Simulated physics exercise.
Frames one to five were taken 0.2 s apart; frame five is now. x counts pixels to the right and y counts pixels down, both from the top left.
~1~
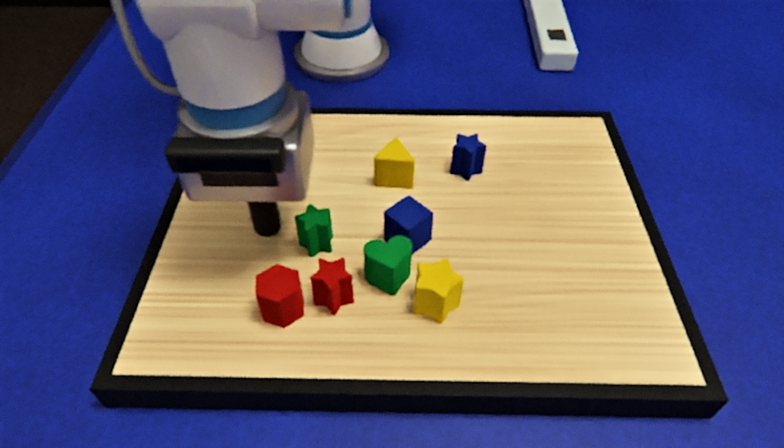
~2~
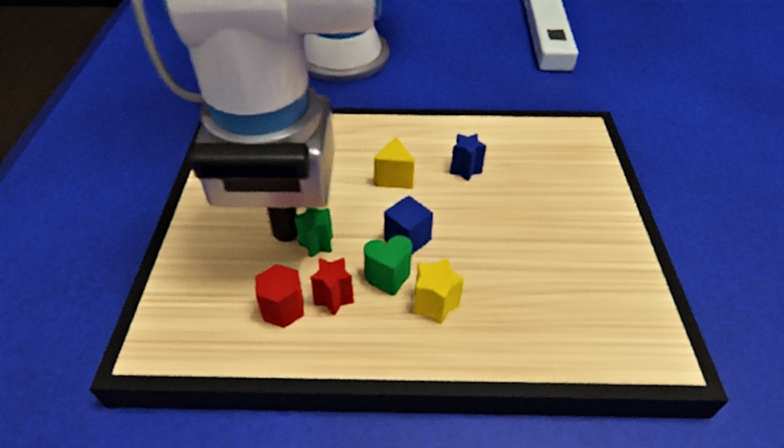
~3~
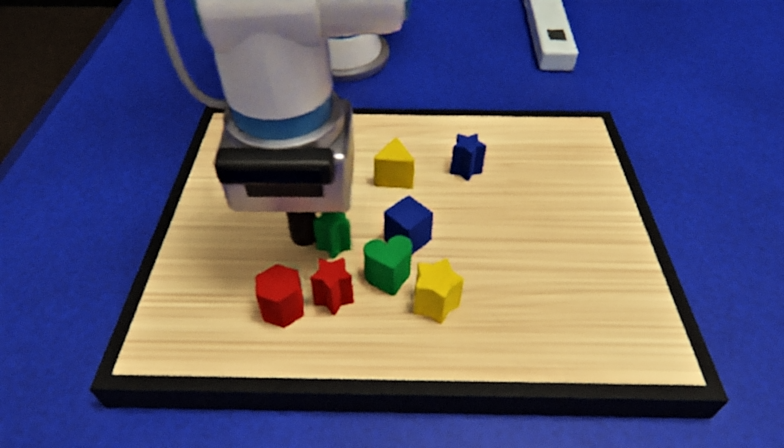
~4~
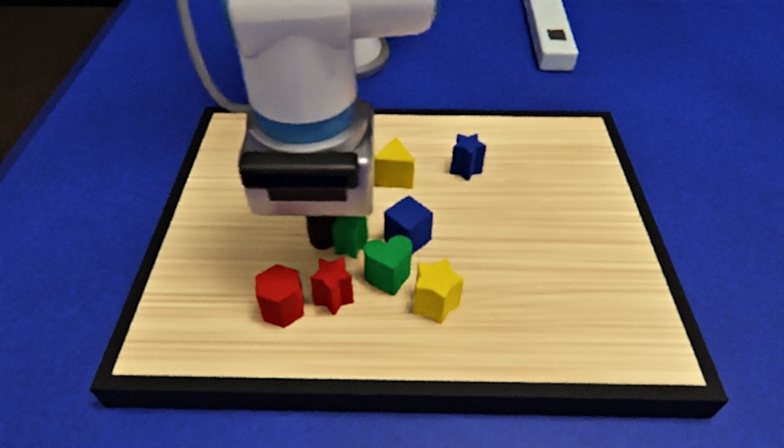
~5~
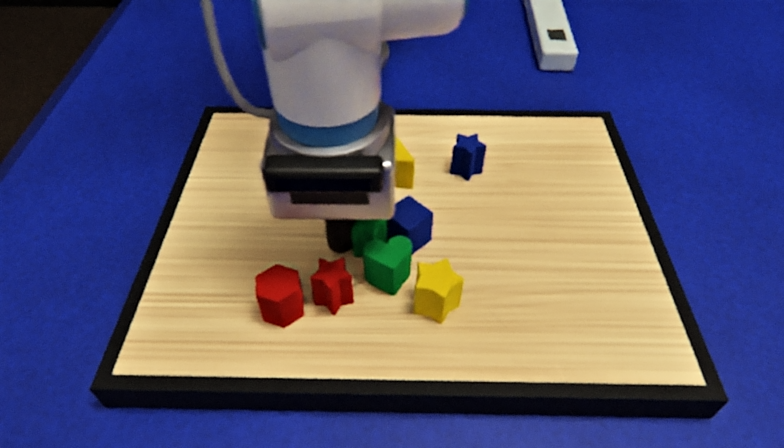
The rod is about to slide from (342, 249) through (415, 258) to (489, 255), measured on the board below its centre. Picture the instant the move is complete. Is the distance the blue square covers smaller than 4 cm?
I'd say no.
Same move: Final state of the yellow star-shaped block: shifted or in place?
My prediction: It remains in place.
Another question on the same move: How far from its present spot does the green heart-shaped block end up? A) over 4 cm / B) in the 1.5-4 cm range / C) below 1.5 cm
I choose C.
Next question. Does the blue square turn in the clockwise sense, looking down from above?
No, it doesn't check out.
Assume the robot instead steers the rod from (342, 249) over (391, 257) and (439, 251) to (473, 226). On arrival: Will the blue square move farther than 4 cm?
Final answer: Yes.
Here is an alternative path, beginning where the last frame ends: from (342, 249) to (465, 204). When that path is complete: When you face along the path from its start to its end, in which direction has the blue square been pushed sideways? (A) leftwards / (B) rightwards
The one that fits is B, rightwards.
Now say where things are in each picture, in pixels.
The first frame shows rod tip at (268, 228); block tops, green star-shaped block at (313, 216); green heart-shaped block at (389, 249); blue square at (409, 211); yellow star-shaped block at (438, 276).
The second frame shows rod at (287, 233); blocks unchanged.
The third frame shows rod at (305, 237); green star-shaped block at (332, 217).
The fourth frame shows rod at (323, 240); green star-shaped block at (348, 217).
The fifth frame shows rod at (342, 243); green star-shaped block partly hidden; green heart-shaped block at (389, 249); blue square at (409, 211); yellow star-shaped block at (438, 276).
On the path given first. One third of the way, rod at (391, 251); green star-shaped block at (419, 222), turned 15° anticlockwise; green heart-shaped block at (391, 251); blue square at (446, 206), turned 15° anticlockwise.
Two thirds of the way, rod at (441, 252); green star-shaped block at (469, 217), turned 45° anticlockwise; green heart-shaped block at (395, 252), turned 25° clockwise; blue square at (479, 194), turned 45° anticlockwise.
At the end, rod at (490, 250); green star-shaped block at (512, 207), turned 80° anticlockwise; green heart-shaped block at (395, 252), turned 25° clockwise; blue square at (488, 186), turned 65° anticlockwise; yellow star-shaped block in place.
